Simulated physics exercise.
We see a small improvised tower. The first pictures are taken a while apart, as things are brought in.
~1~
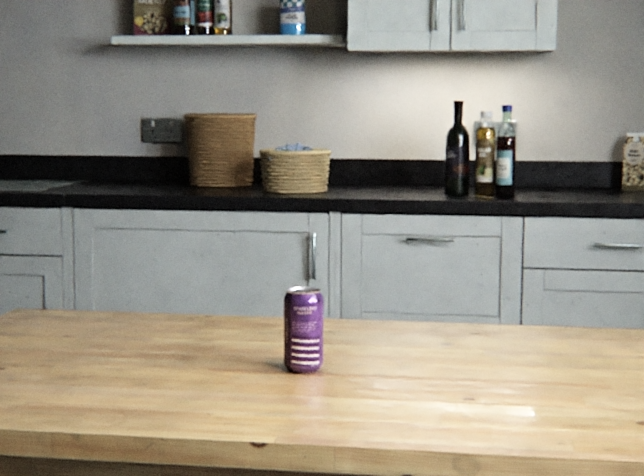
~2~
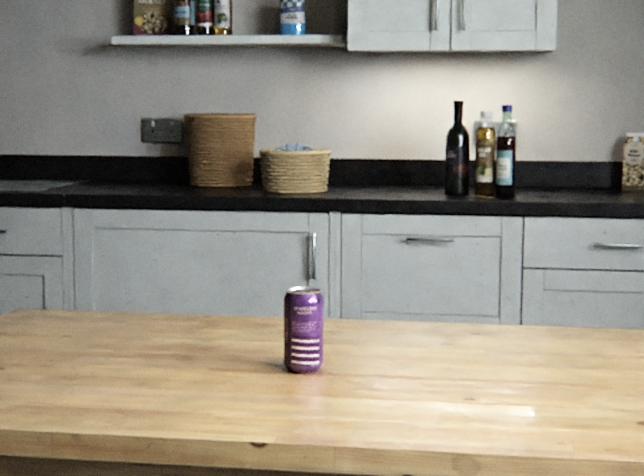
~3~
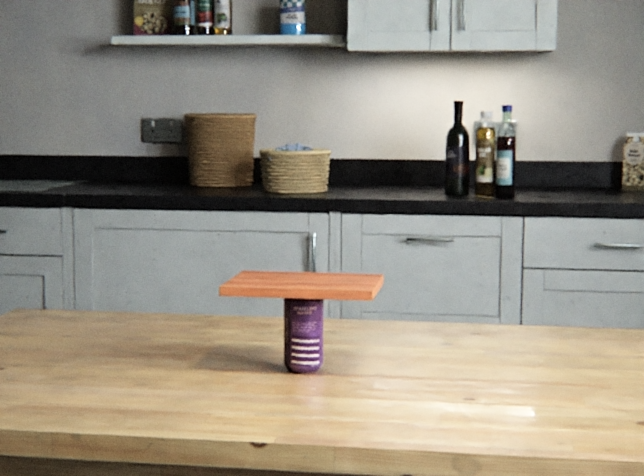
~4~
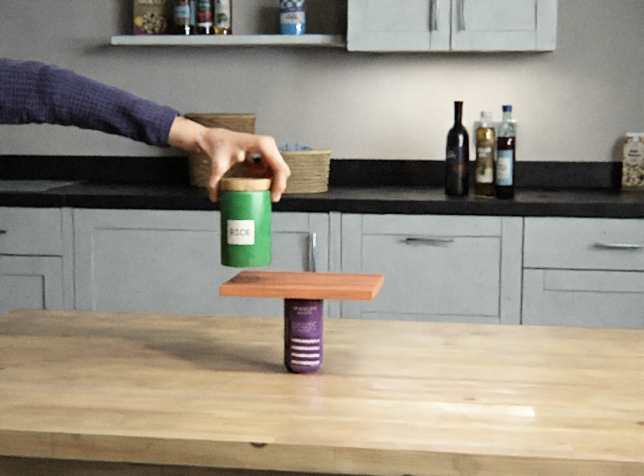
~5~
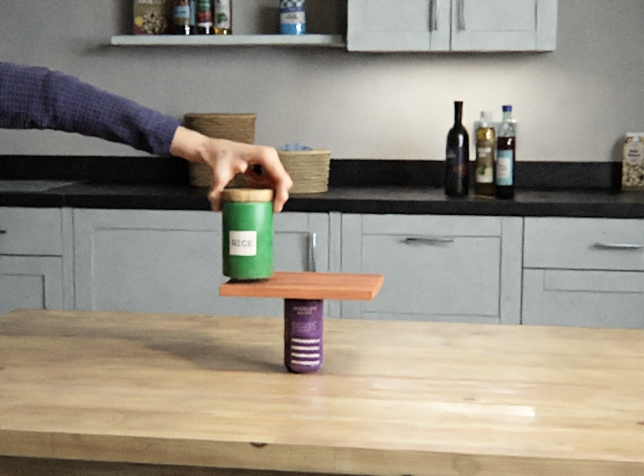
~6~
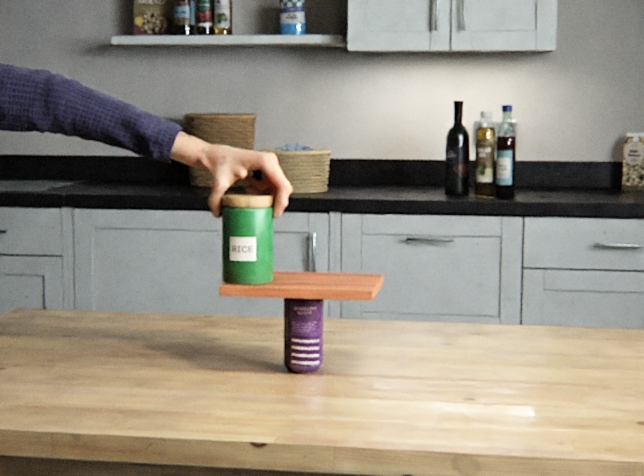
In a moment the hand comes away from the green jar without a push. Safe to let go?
In the end the stack gives way.
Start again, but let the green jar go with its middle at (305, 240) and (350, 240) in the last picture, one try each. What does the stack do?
First, it keeps its balance; second, it comes apart.
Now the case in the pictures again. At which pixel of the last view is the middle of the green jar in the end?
Near (192, 347).
Then, 0.40 s later than the last frame, green jar now fallen; orange board tilted by 62°.
Then, 0.50 s later than the last frame, orange board on its side.
Then, 0.80 s later than the last frame, orange board now fallen; purple can tilted by 4°.
When it is over, fallen, orange board and green jar; left askew, purple can. End places, in pixels of the last picture, green jar near (193, 347). The stack loses its balance.
